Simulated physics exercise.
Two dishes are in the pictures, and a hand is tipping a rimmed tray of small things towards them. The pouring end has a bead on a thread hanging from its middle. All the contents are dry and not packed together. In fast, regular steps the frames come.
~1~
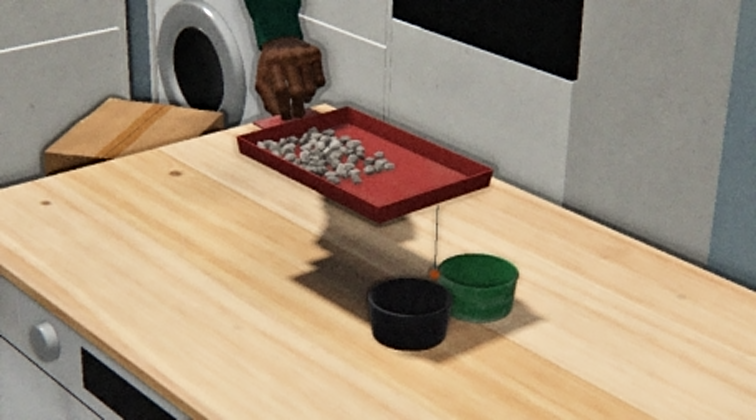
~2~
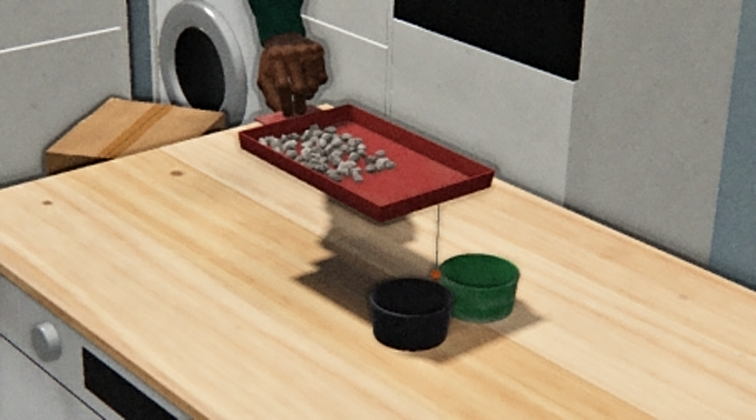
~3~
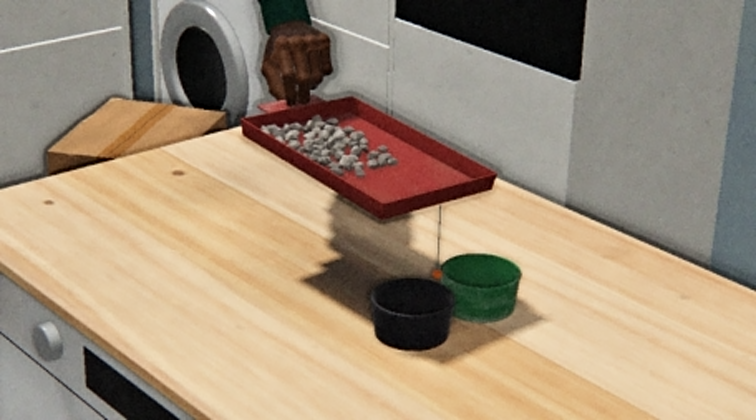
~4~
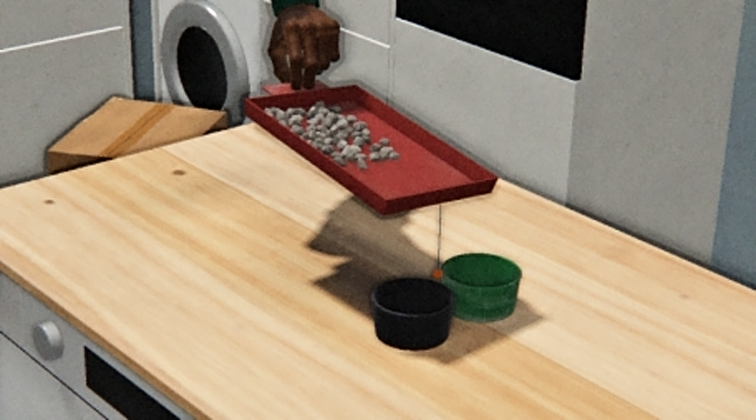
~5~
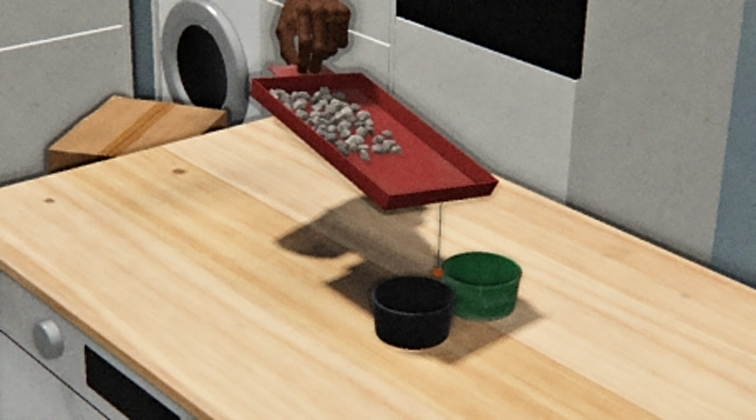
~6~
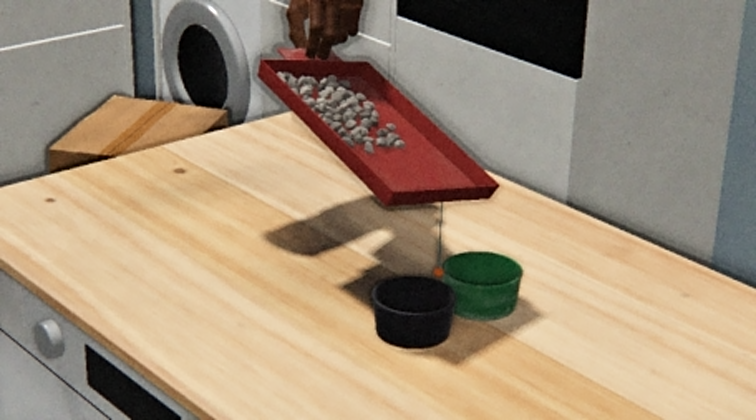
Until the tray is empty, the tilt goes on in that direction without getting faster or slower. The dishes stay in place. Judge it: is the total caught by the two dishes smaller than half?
No.
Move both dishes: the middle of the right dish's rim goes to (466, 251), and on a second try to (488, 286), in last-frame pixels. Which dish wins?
At place one the right of the pair; at place two the right of the pair.
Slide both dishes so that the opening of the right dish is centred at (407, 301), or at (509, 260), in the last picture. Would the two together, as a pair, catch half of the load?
Result - try one, below the halfway mark; try two, past the halfway mark.
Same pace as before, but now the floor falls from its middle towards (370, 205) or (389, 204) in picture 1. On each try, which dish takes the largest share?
Case one goes to the left-side dish, case two to the left-side dish.
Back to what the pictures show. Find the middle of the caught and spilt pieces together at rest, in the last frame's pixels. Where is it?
Roughly at (487, 296), give or take.
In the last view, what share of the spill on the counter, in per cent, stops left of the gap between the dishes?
Roughly 0 in a hundred.
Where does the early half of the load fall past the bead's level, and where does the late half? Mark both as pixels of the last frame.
I'd say around (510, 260) at first, then around (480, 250).
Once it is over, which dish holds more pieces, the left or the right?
So the winner turns out to be the right-side one.
Just after the last frame, tray tipped steeply; almost all on the tray; about a tenth in the air.
A moment on, tray tipped past a quarter turn; about a tenth on the tray; roughly two thirds in the right dish; roughly a quarter outside both; about a tenth in the air.
Further on, tray tipped past a quarter turn; the larger part in the right dish; roughly a quarter outside both.
When it is over, tray tipped past a quarter turn; not one in the left dish; the larger part in the right dish; roughly a quarter outside both.
